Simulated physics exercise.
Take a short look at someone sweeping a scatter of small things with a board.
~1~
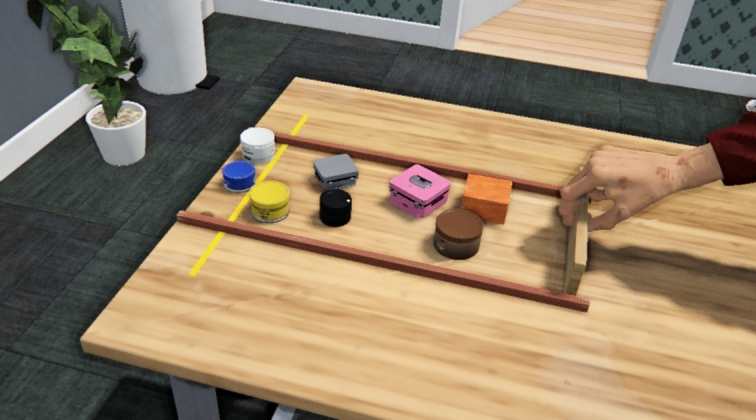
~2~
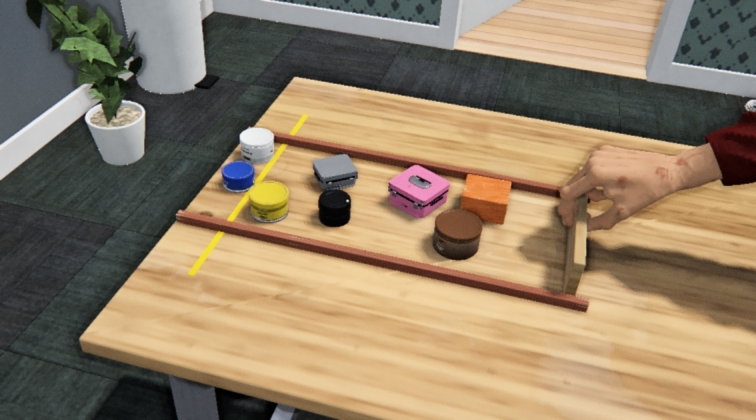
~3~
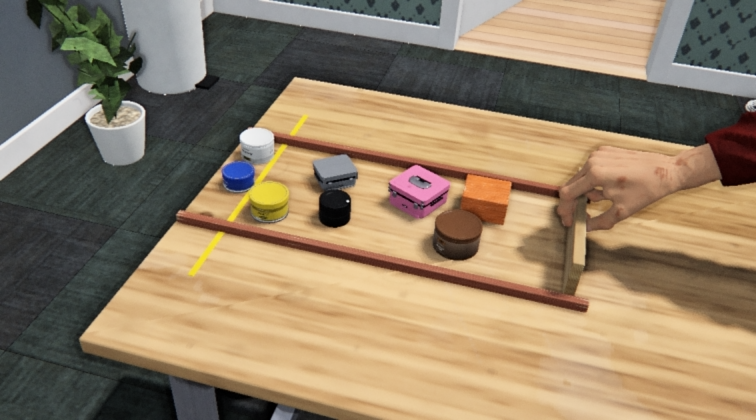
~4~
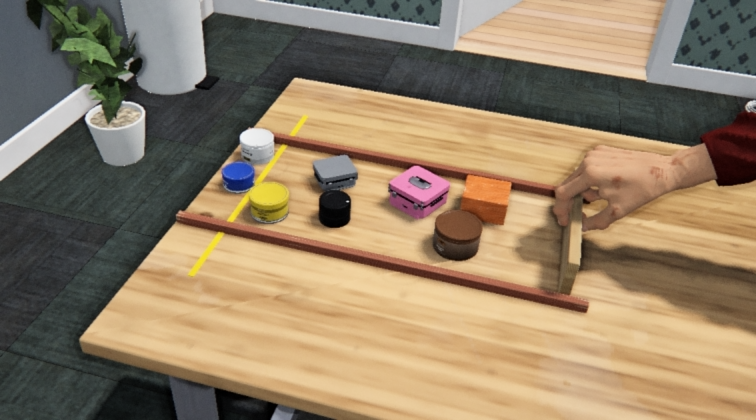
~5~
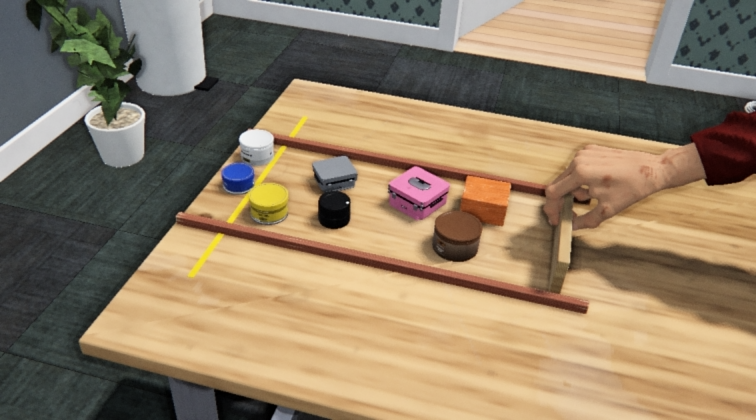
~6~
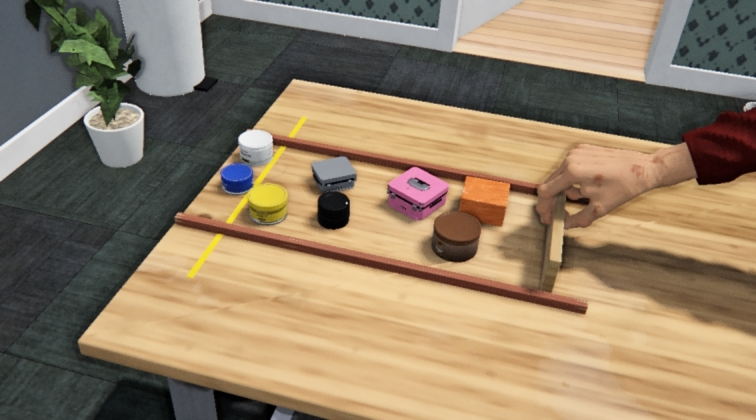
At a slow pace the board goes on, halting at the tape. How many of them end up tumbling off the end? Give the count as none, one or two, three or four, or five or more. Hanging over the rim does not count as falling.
The count is five or more.
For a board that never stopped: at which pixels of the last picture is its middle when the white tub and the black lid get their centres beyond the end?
(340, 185) and then (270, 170), give or take.
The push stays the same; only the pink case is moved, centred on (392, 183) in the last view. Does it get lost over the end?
The answer: It ends up below.
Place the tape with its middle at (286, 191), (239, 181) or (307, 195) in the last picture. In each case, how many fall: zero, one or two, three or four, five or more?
Falls: Either three or four; five or more; just one or two.
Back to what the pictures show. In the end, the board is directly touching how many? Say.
2 of them.
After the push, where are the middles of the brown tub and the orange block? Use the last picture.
(225, 185) and (249, 154), roughly.
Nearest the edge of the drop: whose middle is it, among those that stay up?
I'd say the yellow pot.
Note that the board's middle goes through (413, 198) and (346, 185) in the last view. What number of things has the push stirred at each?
4 at one spot and 8 at the other.
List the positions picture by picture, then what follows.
In the first frame, white tub (258, 146); blue pot (239, 177); yellow pot (270, 202); board (578, 229); tape (258, 182).
In the second frame, blue pot (239, 177); black lid (335, 208).
In the third frame, yellow pot (269, 202); board (576, 229).
In the fourth frame, white tub (257, 147); brown tub (457, 236).
In the fifth frame, blue pot (238, 179); grey case (334, 176).
In the sixth frame, white tub (256, 148); blue pot (237, 179); yellow pot (268, 204); board (555, 227); tape (256, 184).
Soon after, none off yet; white tub at rest near (256, 148); blue pot at rest near (237, 179); yellow pot at rest near (268, 204).
Then, none off yet; white tub moved a little near (244, 144); blue pot moved a little near (226, 180); yellow pot moved a little near (249, 201).
At rest, the number that fall off is five or more; fallen, pink case, black lid, grey case, blue pot and white tub.
